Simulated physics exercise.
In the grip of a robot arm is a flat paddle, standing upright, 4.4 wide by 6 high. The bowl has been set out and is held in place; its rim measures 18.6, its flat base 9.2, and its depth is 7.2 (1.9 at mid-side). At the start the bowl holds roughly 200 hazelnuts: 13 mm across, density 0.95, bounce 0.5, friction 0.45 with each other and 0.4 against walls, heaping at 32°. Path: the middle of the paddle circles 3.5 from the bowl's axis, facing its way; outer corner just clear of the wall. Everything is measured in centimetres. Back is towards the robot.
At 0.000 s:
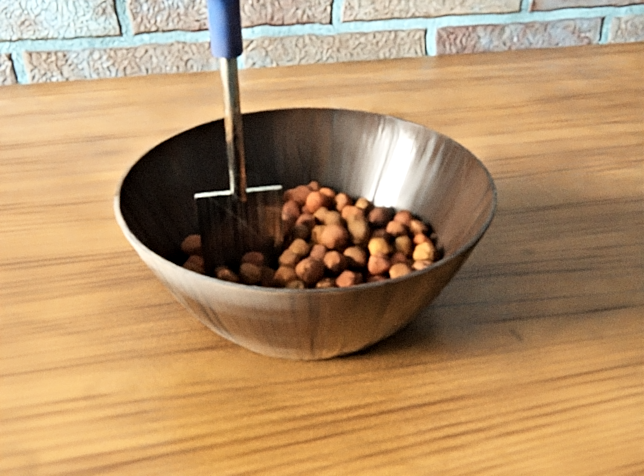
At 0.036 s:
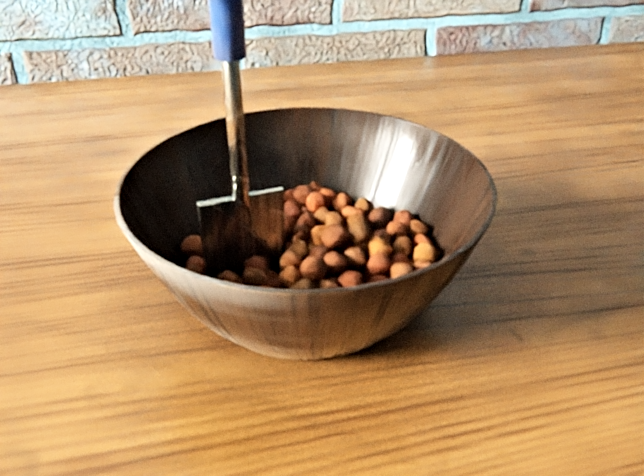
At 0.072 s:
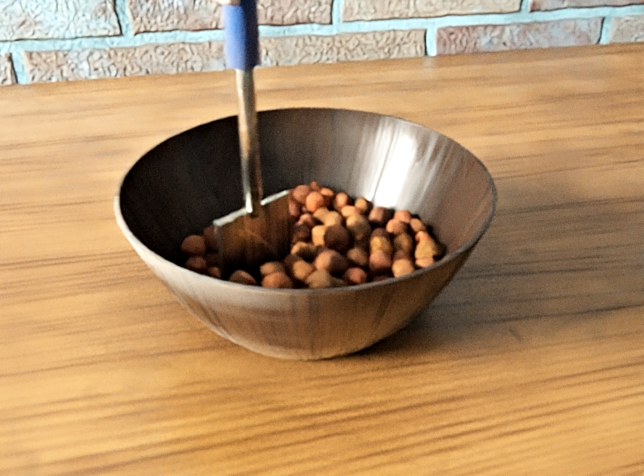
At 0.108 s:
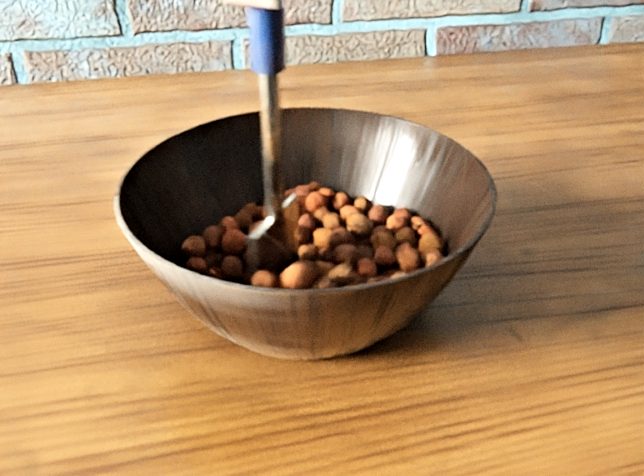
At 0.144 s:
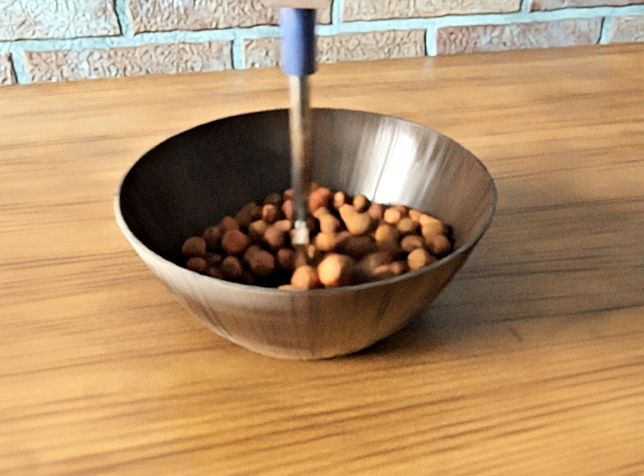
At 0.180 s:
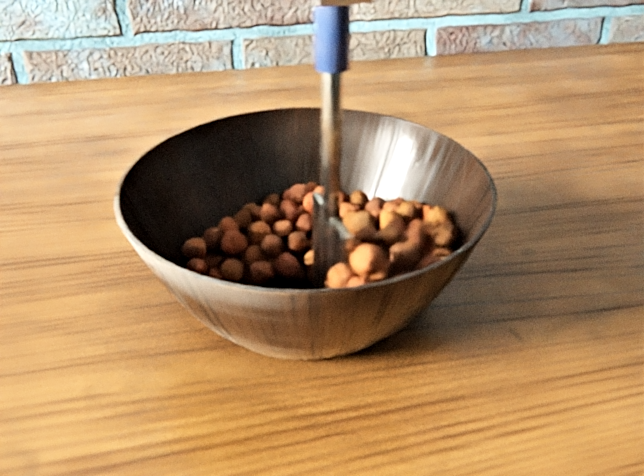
The clip shows a blue-handled paddle standing in a dark bowl of hazelnuts on a wooden table; it sweeps from the left toward the right through the nuts, turning edge-on and pushing some into a mound on the right.
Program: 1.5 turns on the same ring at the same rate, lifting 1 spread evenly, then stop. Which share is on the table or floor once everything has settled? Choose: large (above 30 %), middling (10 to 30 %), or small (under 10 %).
Small.
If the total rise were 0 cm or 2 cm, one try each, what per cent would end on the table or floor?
I'd reckon around 0 and 0 per cent.
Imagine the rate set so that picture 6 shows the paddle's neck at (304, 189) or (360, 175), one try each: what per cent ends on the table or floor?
First try: About 0 %; second try: About 0 %.
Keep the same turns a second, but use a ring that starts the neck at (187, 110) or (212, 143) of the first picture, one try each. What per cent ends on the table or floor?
I'd guess some 0 and 5 percent.
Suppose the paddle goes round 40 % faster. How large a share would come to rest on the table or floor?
About 5 percent, I'd say.
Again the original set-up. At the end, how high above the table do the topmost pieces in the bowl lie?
It reaches some 6.5 cm above the table.
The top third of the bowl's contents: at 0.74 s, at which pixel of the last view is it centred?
I'd say about (341, 284).
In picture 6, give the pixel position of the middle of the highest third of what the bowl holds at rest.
It is centred around (362, 203).
After 0.46 s, 270° round, highest piece 9 above the table; 194 in the bowl, 1 in flight or on the tool.
After 0.74 s, 82° round, highest piece 7 above the table; 192 in the bowl, 3 on the table or floor.
After 1.08 s, 180° round, highest piece 7 above the table; 192 in the bowl, 3 on the table or floor.
After 1.78 s, 180° round, highest piece 6 above the table; 192 in the bowl, 3 on the table or floor.
In the end, 192 in the bowl, 3 on the table or floor. That is 2 % on the table or floor.
